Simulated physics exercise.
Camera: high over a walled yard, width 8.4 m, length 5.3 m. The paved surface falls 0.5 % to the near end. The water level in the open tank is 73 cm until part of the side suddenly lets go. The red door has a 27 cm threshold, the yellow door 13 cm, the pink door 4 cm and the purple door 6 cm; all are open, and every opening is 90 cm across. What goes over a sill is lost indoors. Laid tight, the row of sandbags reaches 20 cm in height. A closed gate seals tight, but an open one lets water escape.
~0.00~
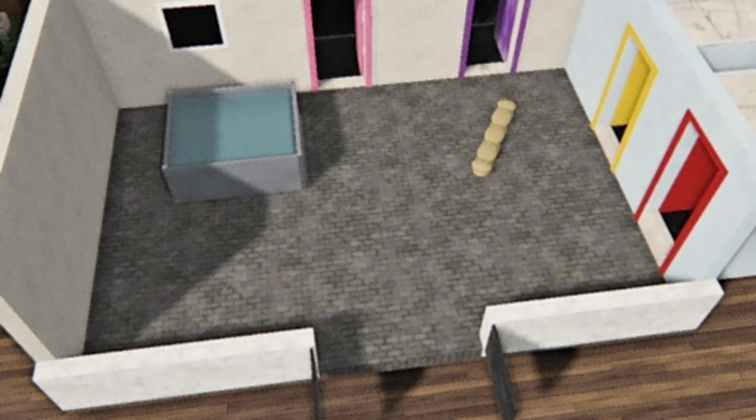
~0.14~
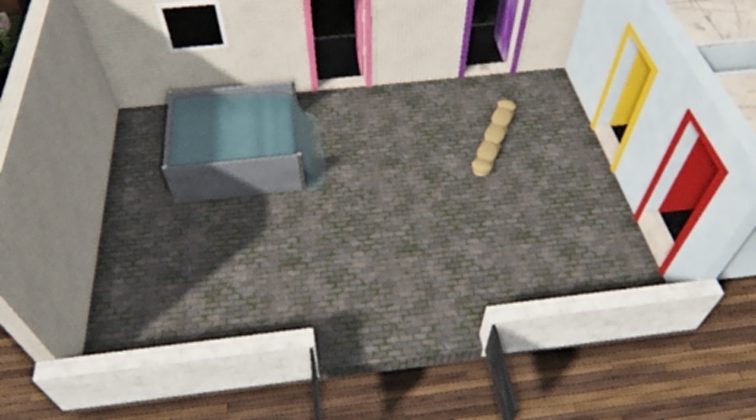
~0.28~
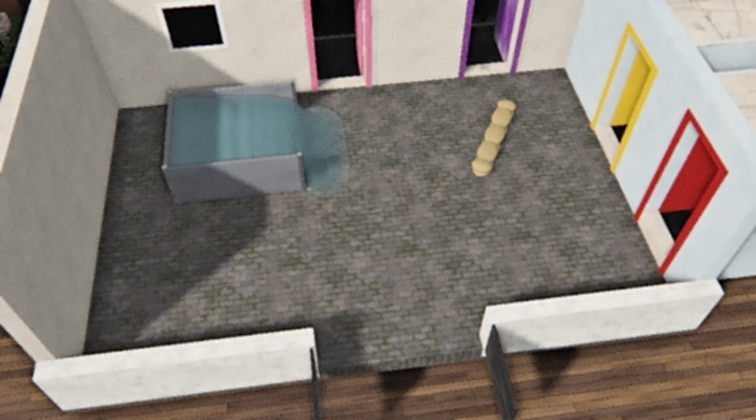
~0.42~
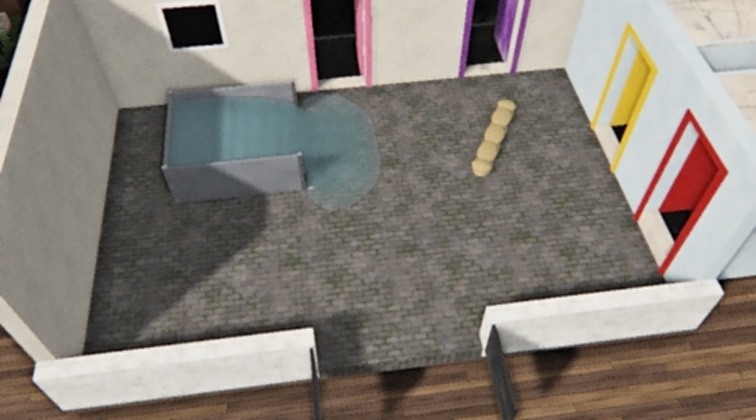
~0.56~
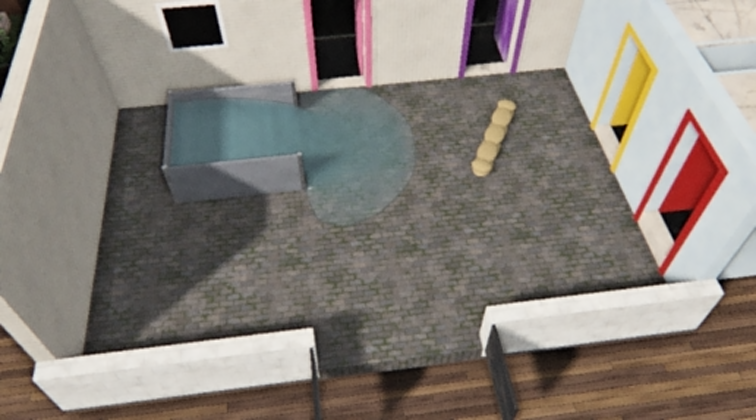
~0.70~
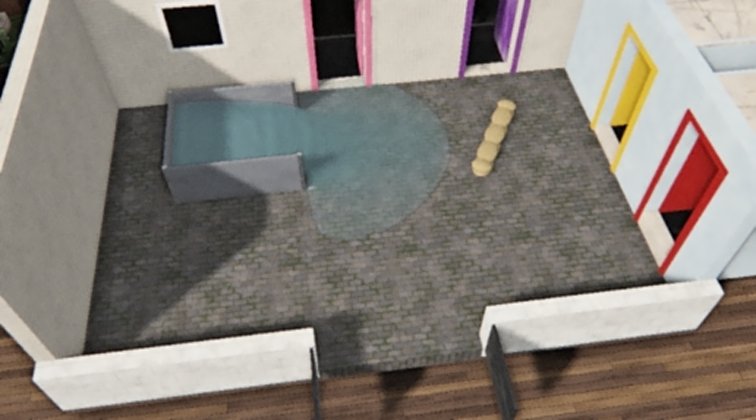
A gray open tank of blue-green water stands at the upper left of a walled, dark-paved yard, seen from high above by a still camera. Pink and purple doorways line the back wall, yellow and red ones the right wall, with tan sandbags in a row nearby. Water pours from the tank's right side and spreads rightward and nearer in a widening, rounded sheet.
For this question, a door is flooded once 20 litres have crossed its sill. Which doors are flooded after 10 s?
Door by door: The red door is not flooded; the yellow door is not flooded; the pink door is flooded; the purple door is flooded.
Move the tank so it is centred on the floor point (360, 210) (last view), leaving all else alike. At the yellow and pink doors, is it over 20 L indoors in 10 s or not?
For the yellow door, the amount is too high; for the pink door, the amount is acceptable.
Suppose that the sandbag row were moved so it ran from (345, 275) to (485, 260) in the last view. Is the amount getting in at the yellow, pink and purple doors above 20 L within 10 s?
So then yellow is beyond it, pink is beyond it and purple is beyond it.
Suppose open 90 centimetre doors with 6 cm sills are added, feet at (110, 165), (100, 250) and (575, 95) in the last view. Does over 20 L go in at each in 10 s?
Less, less, more.
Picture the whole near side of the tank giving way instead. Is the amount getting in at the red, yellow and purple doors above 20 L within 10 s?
Then it goes red fine, yellow fine, purple fine.
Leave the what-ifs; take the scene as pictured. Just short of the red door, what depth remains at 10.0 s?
It's about 8.0 cm.
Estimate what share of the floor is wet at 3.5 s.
Wet share: Near 50 percent.
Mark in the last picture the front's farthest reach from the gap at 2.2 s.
Roughly at pixel (640, 248).
After 1.4 s water covers 35 % of the floor and is deepest (32 cm) near (490, 119); red door not reached, yellow door not reached, pink door 7 cm at the sill, 16 L in, purple door 7 cm at the sill, 0 L in.
After 2.2 s water covers 50 % of the floor and is deepest (44 cm) near (559, 72); red door 4 cm at the sill, 0 L in, yellow door not reached, pink door 7 cm at the sill, 40 L in, purple door 16 cm at the sill, 11 L in.
After 3.5 s water covers 50 % of the floor and is deepest (30 cm) near (559, 72); red door 12 cm at the sill, 0 L in, yellow door 8 cm at the sill, 0 L in, pink door 6 cm at the sill, 59 L in, purple door 19 cm at the sill, 107 L in.
After 6.0 s water covers 55 % of the floor and is deepest (16 cm) near (556, 312); red door 14 cm at the sill, 0 L in, yellow door 6 cm at the sill, 1 L in, pink door 5 cm at the sill, 65 L in, purple door 9 cm at the sill, 171 L in.
After 10.0 s water covers 90 % of the floor and is deepest (10 cm) near (80, 383); red door 8 cm at the sill, 0 L in, yellow door 9 cm at the sill, 1 L in, pink door 4 cm at the sill, 70 L in, purple door 3 cm at the sill, 176 L in.
